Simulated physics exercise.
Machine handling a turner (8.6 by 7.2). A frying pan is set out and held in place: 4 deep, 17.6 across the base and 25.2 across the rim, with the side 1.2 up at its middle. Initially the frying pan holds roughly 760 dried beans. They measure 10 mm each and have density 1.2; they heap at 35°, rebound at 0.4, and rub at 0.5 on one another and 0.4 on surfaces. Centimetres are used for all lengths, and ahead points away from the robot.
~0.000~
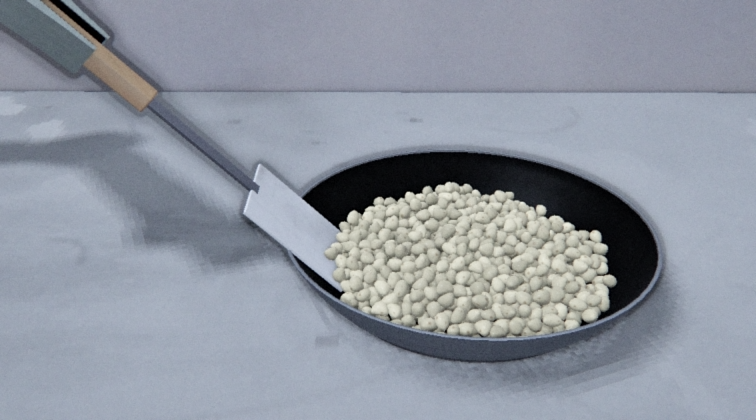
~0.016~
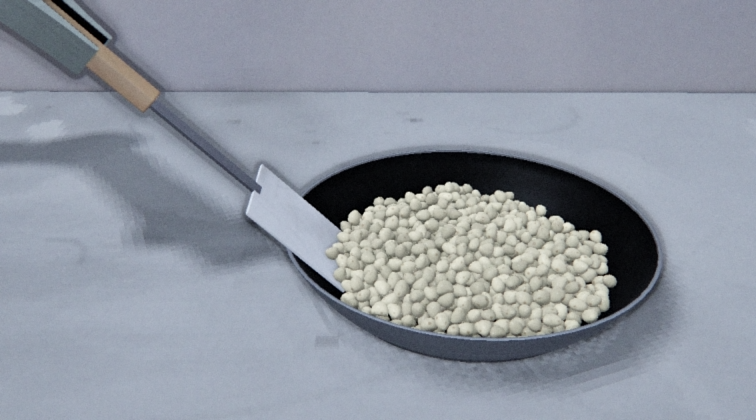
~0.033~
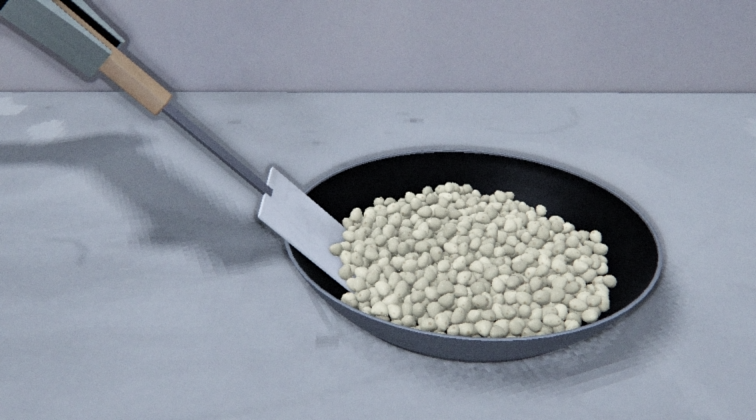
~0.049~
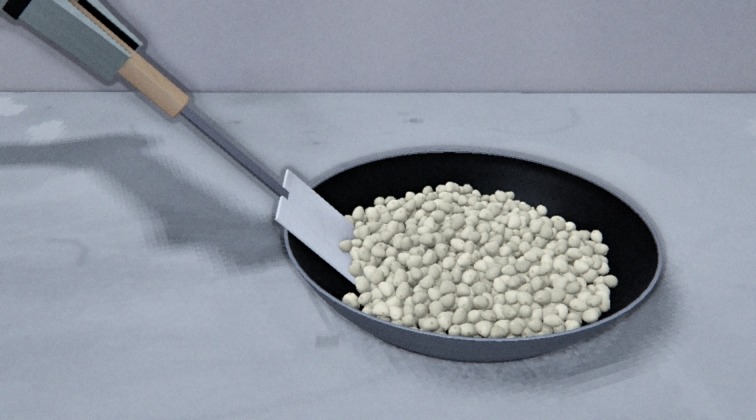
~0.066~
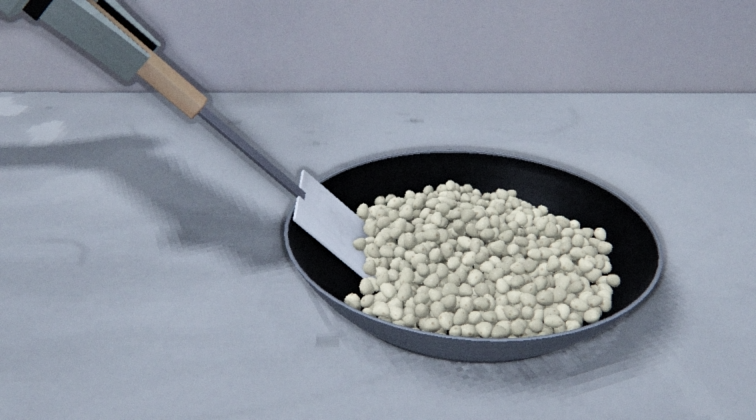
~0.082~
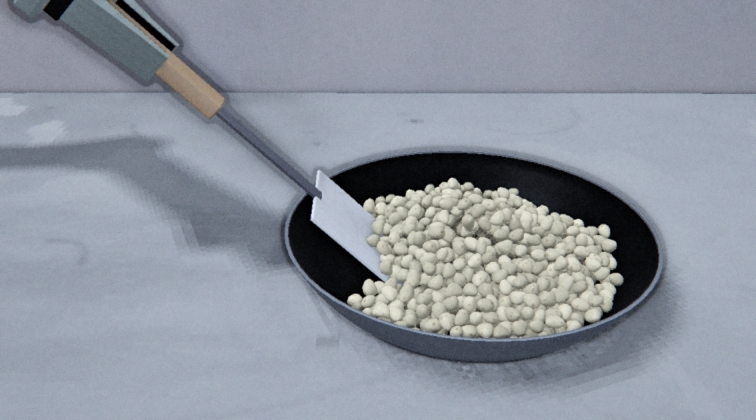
A black frying pan holding a broad heap of pale, cream-coloured beans sits right of centre on a grey, marbled surface before a plain lilac-grey wall, seen from slightly above. A grey machine arm reaches in from the upper left, gripping a light-brown-handled turner with a flat silver blade. The camera stays still as the arm slides the blade rightward and slightly down, nudging the nearby beans inward.
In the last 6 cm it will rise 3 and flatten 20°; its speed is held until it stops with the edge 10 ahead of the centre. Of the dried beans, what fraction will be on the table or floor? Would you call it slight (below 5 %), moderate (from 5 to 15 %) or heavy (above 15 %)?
I would call it heavy.
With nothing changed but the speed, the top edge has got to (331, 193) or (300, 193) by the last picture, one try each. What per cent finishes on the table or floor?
That comes to about 25 and about 20 percent, in that order.
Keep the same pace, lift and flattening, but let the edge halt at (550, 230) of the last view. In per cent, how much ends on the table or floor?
Roughly 0 per cent, I'd say.
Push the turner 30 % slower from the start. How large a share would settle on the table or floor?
I'd say close to 20 per cent.
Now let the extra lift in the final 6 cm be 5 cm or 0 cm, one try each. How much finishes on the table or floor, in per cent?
20 and 20 per cent.
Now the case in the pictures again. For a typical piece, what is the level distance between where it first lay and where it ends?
Roughly 4 cm.
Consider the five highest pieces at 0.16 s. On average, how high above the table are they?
About 5 cm.
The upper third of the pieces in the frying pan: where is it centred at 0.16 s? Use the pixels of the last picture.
Estimated point: Close to (512, 240).
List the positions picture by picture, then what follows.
Turner top edge at (252, 187), sloping 45°; upper third of the load around (455, 248), from x 330 to 610, top at y 190; 758 in the frying pan, in the first picture.
Turner top edge at (254, 187), sloping 45°; upper third of the load around (455, 248), from x 335 to 610, top at y 190, in the second picture.
Turner top edge at (266, 190), sloping 45°; upper third of the load around (453, 246), from x 335 to 610, top at y 190, in the third picture.
Turner top edge at (282, 193), sloping 45°; upper third of the load around (457, 241), from x 345 to 610, top at y 185, in the fourth picture.
Turner top edge at (299, 193), sloping 45°; upper third of the load around (461, 239), from x 350 to 615, top at y 185, in the fifth picture.
Turner top edge at (315, 193), sloping 45°; upper third of the load around (469, 237), from x 350 to 615, top at y 185; 758 in the frying pan, in the sixth picture.
After 0.16 s, sloping 45°, highest piece 5 above the table; 758 in the frying pan.
After 0.24 s, sloping 38°, highest piece 6 above the table; 757 in the frying pan, 1 on the blade or in flight.
After 0.48 s, sloping 25°, highest piece 11 above the table; 578 in the frying pan, 158 on the table or floor, 22 on the blade or in flight.
After 1.53 s, sloping 25°, highest piece 5 above the table; 577 in the frying pan, 181 on the table or floor.
At rest, 577 in the frying pan, 181 on the table or floor. That is 24 % on the table or floor.
